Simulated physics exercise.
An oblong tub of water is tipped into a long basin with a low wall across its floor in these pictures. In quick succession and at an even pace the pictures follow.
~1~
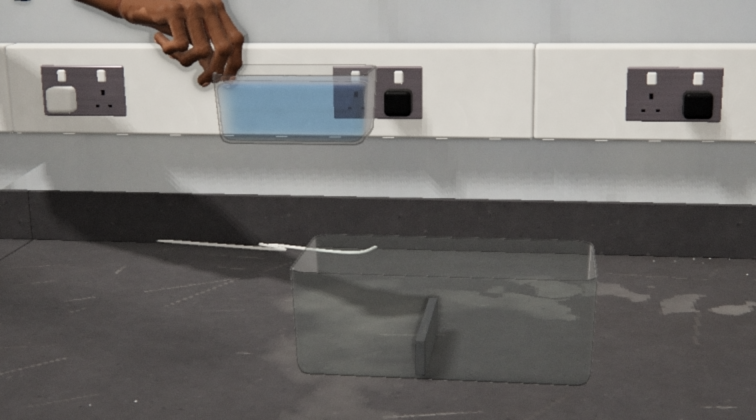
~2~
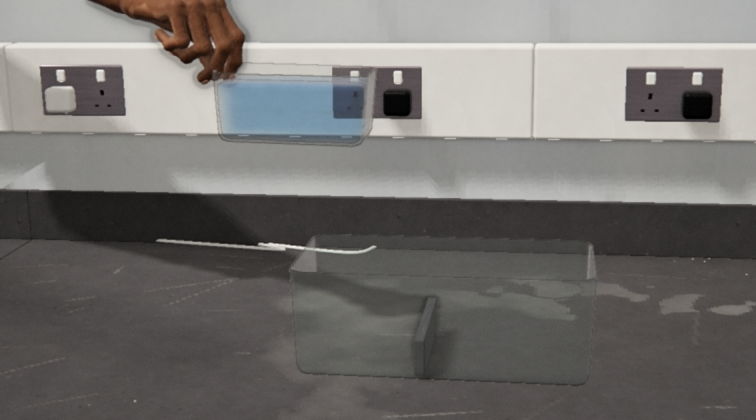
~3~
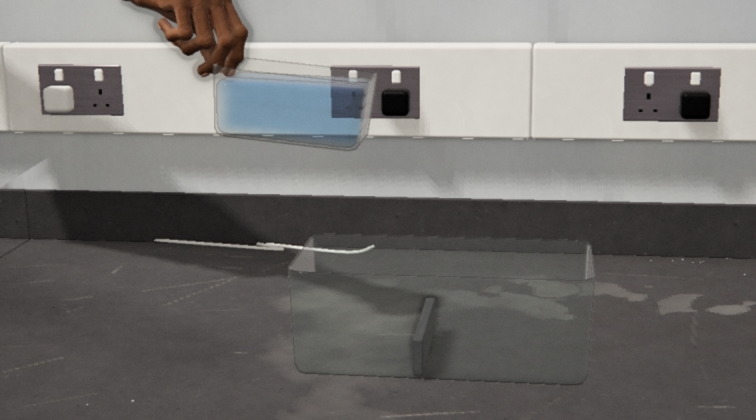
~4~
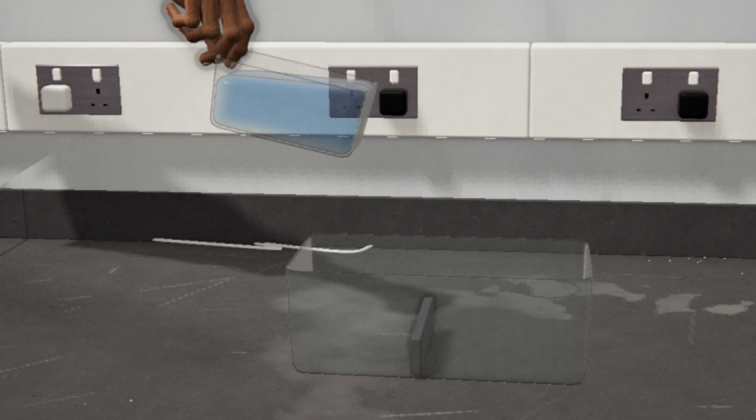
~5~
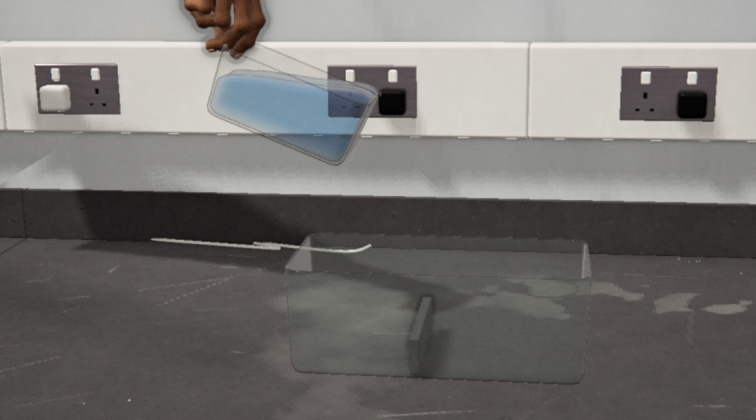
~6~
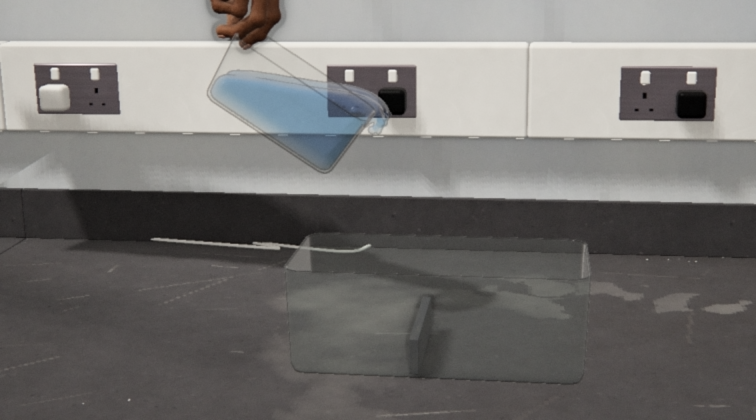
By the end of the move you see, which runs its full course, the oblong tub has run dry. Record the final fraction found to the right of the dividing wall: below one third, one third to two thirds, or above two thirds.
The share right of the wall will be moderate, one third to two thirds.
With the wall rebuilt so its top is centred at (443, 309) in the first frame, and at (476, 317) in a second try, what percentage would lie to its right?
Around 40 per cent for the first, around 5 per cent for the second.
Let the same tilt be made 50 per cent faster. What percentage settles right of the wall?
Close to 40 out of every hundred.
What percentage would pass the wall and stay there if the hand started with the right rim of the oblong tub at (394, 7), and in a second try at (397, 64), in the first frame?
Estimate, in order: 70 and 70 per cent.
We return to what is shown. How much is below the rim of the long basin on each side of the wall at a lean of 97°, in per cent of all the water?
Left side 5 in a hundred, right side 35 in a hundred.
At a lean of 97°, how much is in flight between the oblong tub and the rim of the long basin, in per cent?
It comes to around 45 per cent.
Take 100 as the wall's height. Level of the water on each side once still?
Once it is still, the left part shows 40 per cent and the right part 50.
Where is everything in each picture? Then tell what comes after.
The first frame shows tilt 0°; pouring edge (371, 72); surface from (226, 81) to (370, 82); the long basin's rim runs from (303, 254) to (594, 262); the wall's top is at (427, 319).
The second frame shows tilt 2°; pouring edge (372, 74); surface from (226, 79) to (370, 82).
The third frame shows tilt 6°; pouring edge (372, 80); surface from (225, 77) to (370, 84).
The fourth frame shows tilt 13°; pouring edge (372, 89); surface from (226, 75) to (372, 87).
The fifth frame shows tilt 22°; pouring edge (372, 102); surface from (225, 76) to (372, 97); 2 per cent is over the edge.
The sixth frame shows tilt 33°; pouring edge (371, 118); surface from (223, 74) to (363, 104); 9 per cent is over the edge.
A moment on, the oblong tub is tipped on its side and 13 per cent is still to pour, 3 is left of the wall and 37 right of it.
Next, the oblong tub is tipped right over and 1 per cent is still to pour, 34 is left of the wall and 57 right of it.
Then the oblong tub is tipped right over and 0 per cent is still to pour, 36 is left of the wall and 57 right of it.
Later the oblong tub is tipped right over and 0 per cent is still to pour, 36 is left of the wall and 57 right of it.
Finally, 36 per cent lies left of the wall, 57 right of it and 6 outside.
